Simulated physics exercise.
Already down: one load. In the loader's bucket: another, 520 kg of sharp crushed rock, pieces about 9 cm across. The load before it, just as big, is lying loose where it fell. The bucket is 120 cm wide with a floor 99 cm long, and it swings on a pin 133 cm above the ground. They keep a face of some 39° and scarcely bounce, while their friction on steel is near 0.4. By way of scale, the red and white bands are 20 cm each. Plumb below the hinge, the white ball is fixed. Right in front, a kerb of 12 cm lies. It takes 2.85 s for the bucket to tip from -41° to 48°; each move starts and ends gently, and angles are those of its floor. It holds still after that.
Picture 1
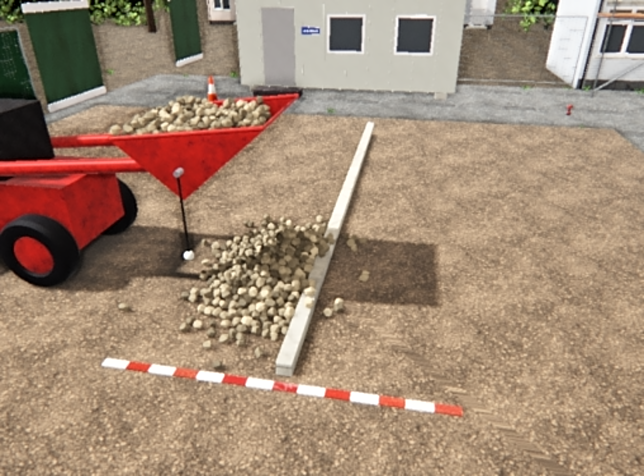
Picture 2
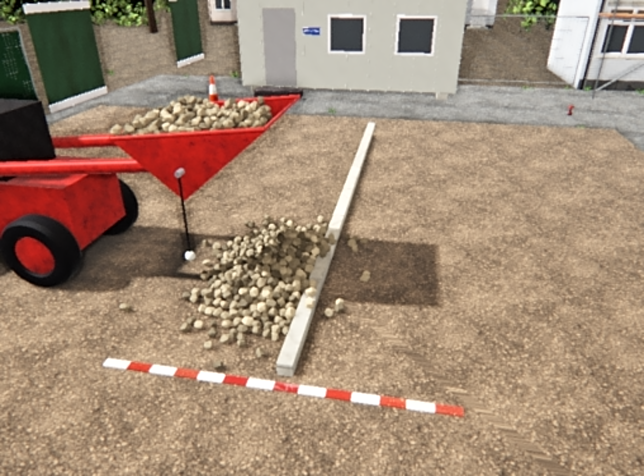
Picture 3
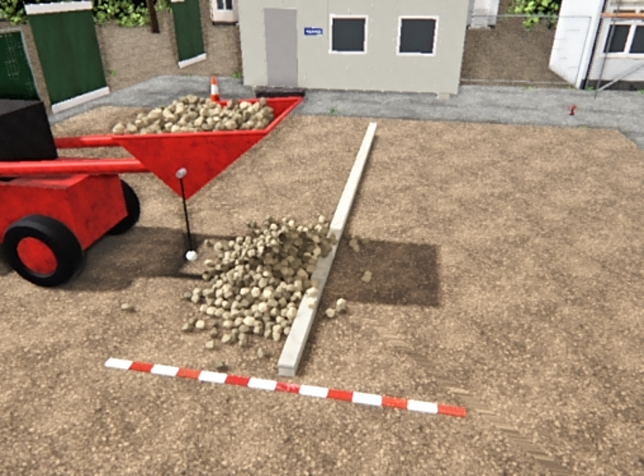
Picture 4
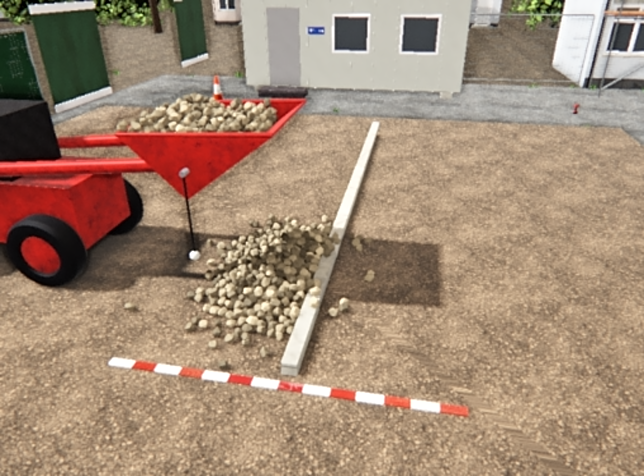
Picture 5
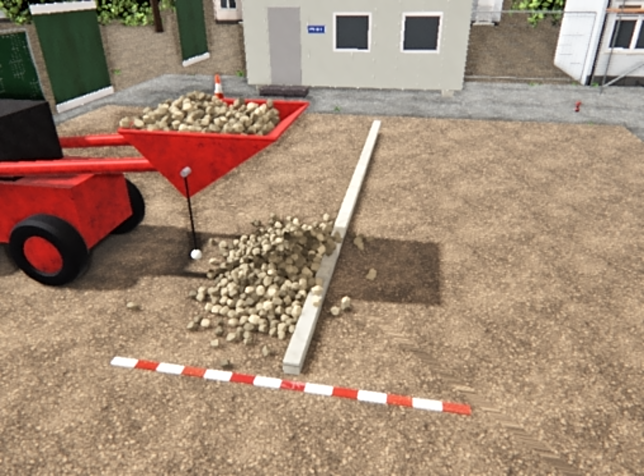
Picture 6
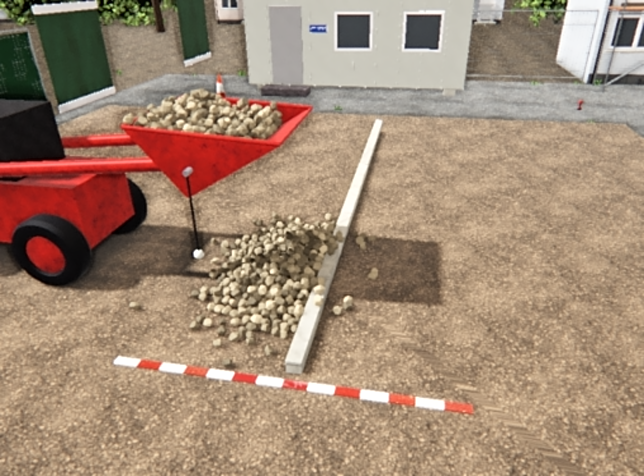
To begin with, a red loader on the left holds pale stones in its raised bucket, beside a loose heap lying against a kerb. The bucket then tilts slightly forward, its right-hand lip dipping a little with the stones still inside, while the view shifts faintly and the heap stays unchanged.
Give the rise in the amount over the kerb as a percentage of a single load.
37 %.
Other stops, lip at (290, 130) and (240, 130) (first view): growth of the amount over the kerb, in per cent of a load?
Case one about 60 %, case two about 15 %.
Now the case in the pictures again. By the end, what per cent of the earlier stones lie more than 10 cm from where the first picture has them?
About 0 per cent.
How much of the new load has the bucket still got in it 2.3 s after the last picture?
0 %.
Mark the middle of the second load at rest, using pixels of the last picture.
In the last view, somewhere near (315, 260).
Then, 1.5 s after the last picture the floor is at 34°; in per cent of one load, 85 in the bucket, 113 on this side of the kerb, 2 over the kerb; the foremost stones are at (363, 262).
Then, 2.3 s after the last picture the floor is at 48°; in per cent of one load, 1 in the bucket, 170 on this side of the kerb, 29 over the kerb; the foremost stones are at (419, 279).
Then, 2.7 s after the last picture the floor is at 48°; in per cent of one load, 0 in the bucket, 163 on this side of the kerb, 37 over the kerb; the foremost stones are at (437, 284).
Then, 5.5 s after the last picture the floor is at 48°; in per cent of one load, 0 in the bucket, 161 on this side of the kerb, 39 over the kerb; the foremost stones are at (438, 284). Net gain over the kerb, 37.
